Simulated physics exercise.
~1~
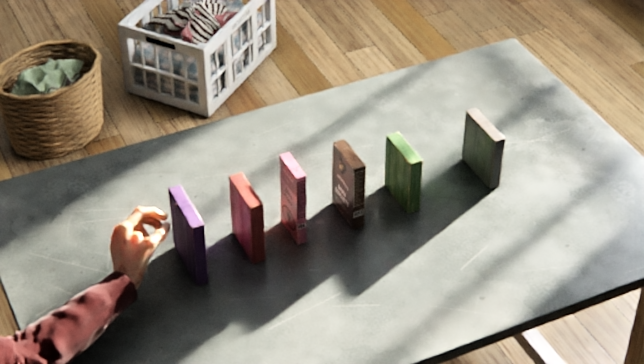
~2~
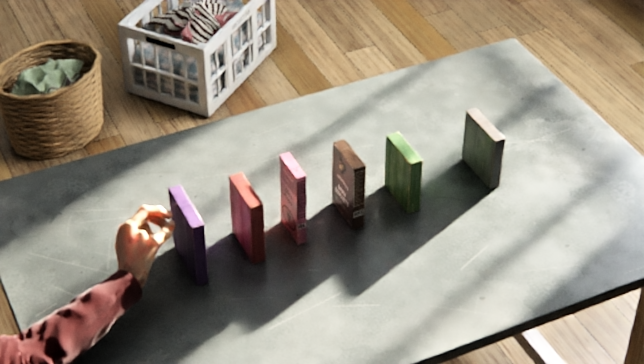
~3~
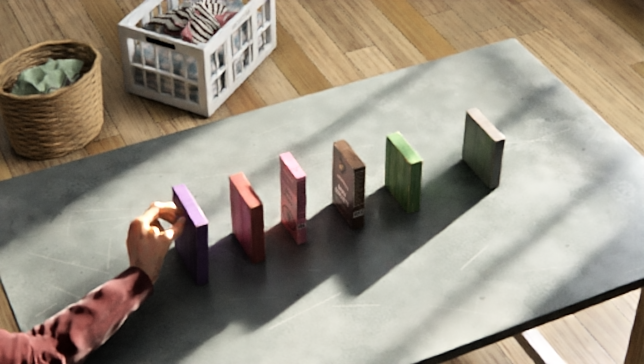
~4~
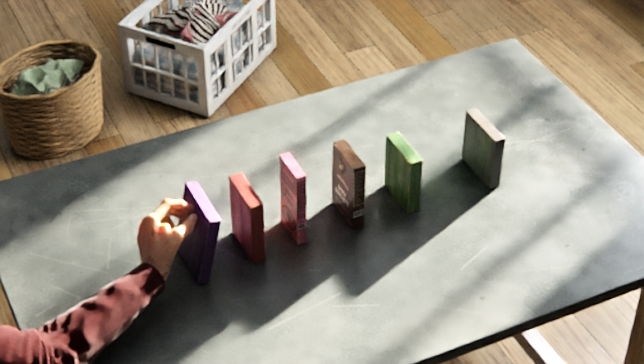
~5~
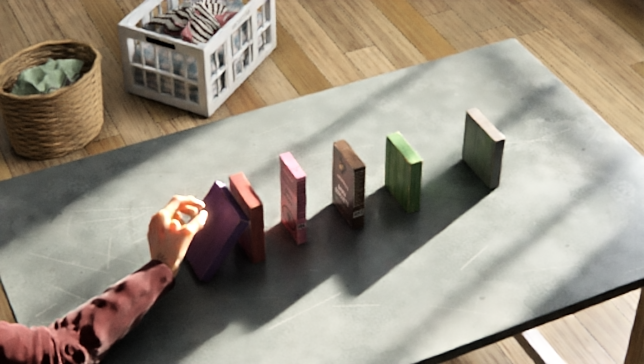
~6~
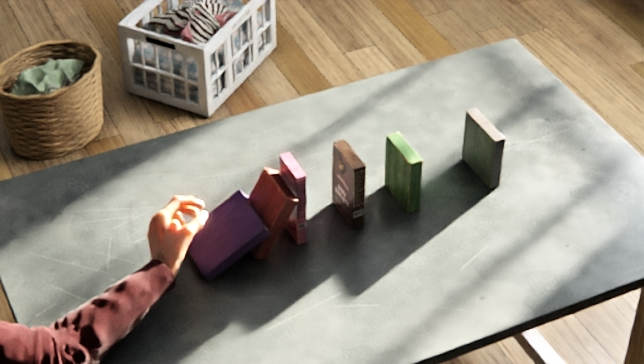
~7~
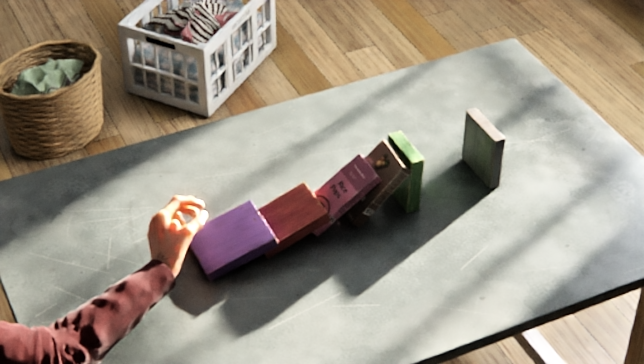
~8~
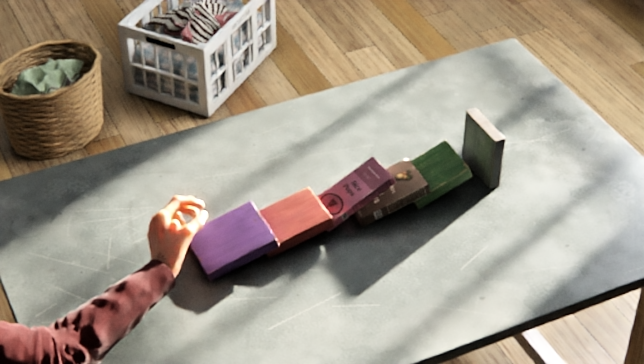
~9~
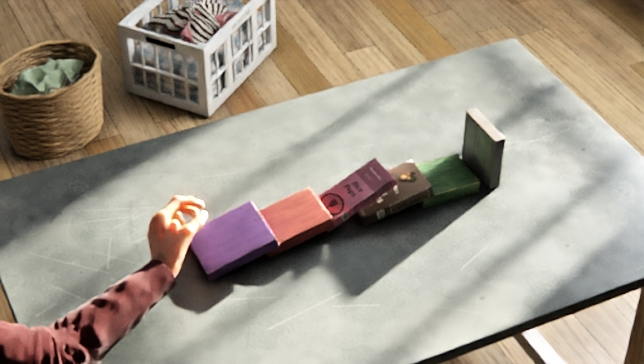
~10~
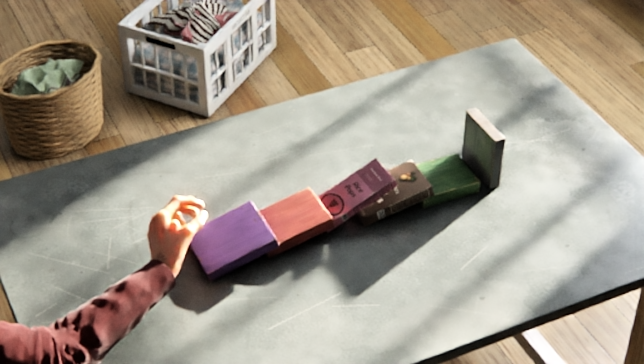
Six upright blocks and packets stand like dominoes across a grey tabletop, seen from above at an angle, running from purple at left through red, pink, brown and green to a grey one at right. A basket and a white crate sit on the wooden floor behind. A hand in a dark red sleeve reaches in and tips the purple block rightward, then stays still. It topples into the red, and pink, brown and green fall in turn. The green one comes down against the foot of the grey block, which remains standing while the others lie overlapping.
